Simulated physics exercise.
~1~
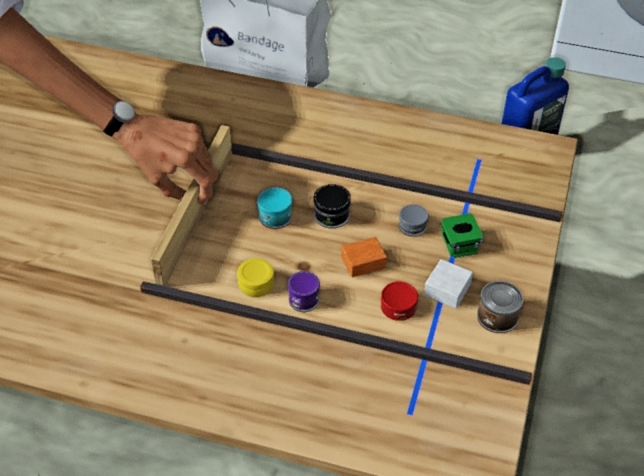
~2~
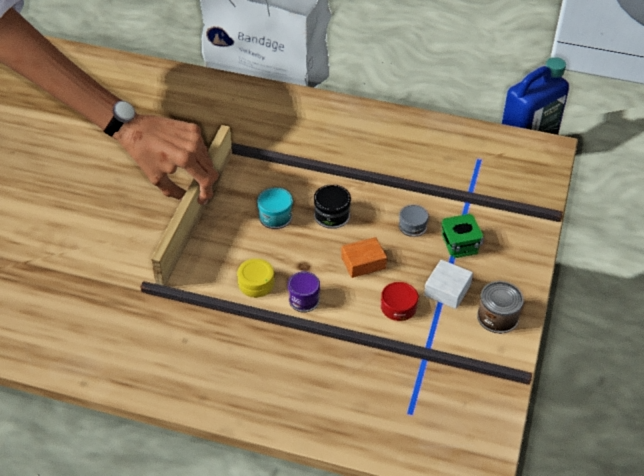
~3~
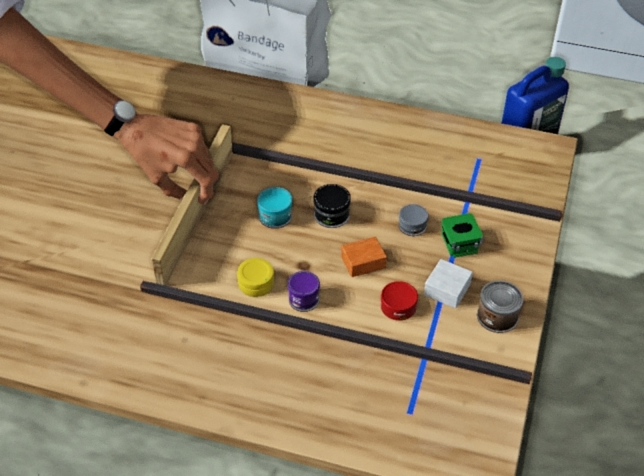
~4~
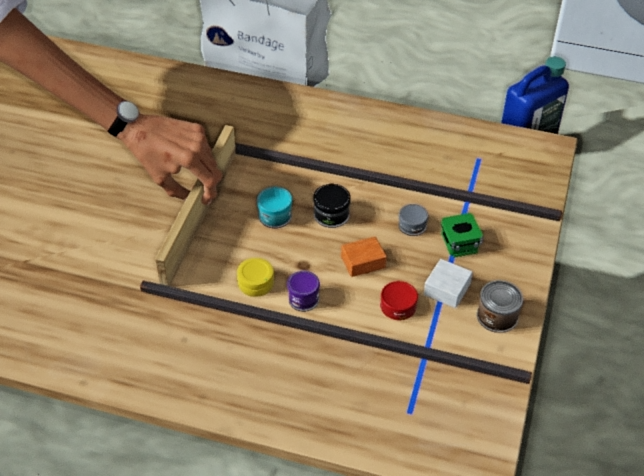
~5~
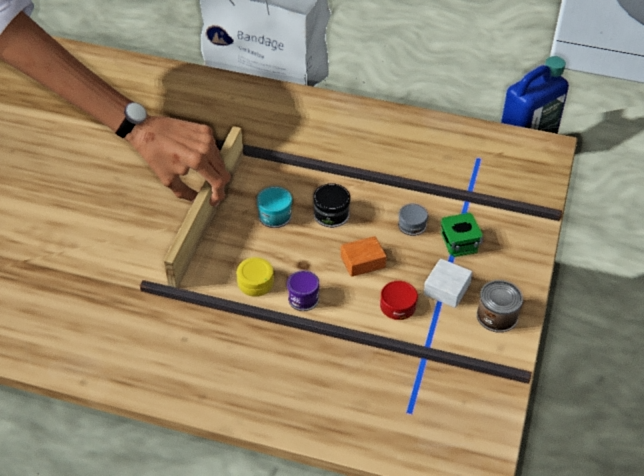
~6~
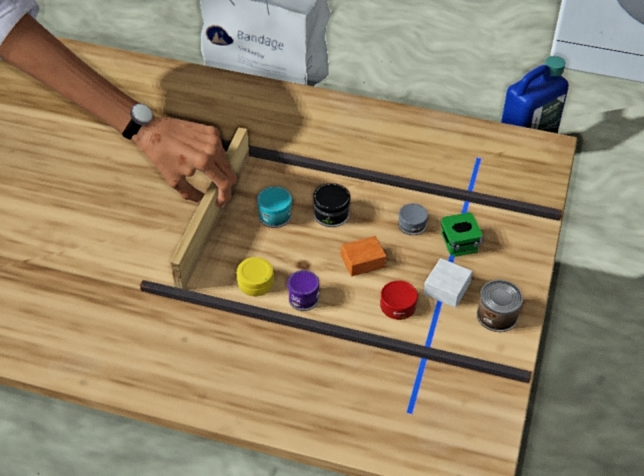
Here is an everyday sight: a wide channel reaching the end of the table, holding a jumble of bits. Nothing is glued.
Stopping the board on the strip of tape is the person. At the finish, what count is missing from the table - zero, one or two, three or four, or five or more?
Missing: Zero.
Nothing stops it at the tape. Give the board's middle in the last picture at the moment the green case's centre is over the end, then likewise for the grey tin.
I'd put it close to (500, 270), and close to (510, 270) for the other one.
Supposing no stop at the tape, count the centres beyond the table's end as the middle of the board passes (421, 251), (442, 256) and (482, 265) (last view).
In order, that gives 0, then 0, then 1.
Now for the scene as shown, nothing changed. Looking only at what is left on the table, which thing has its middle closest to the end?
Answer: The brown pot.
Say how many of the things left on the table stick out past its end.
It would come to 1.
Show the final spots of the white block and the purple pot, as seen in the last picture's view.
One ends up near (501, 289) and the other near (471, 341).
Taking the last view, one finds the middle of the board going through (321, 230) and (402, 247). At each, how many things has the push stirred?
The counts are 4 and 9.
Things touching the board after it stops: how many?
Result: 4 in all.
Soon after, none off yet; brown pot at rest near (500, 306); green case at rest near (461, 235); white block at rest near (448, 283).
After that, none off yet; brown pot at rest near (500, 306); green case displaced a little near (471, 239); white block at rest near (448, 283).
In the end, the number that fall off is zero.
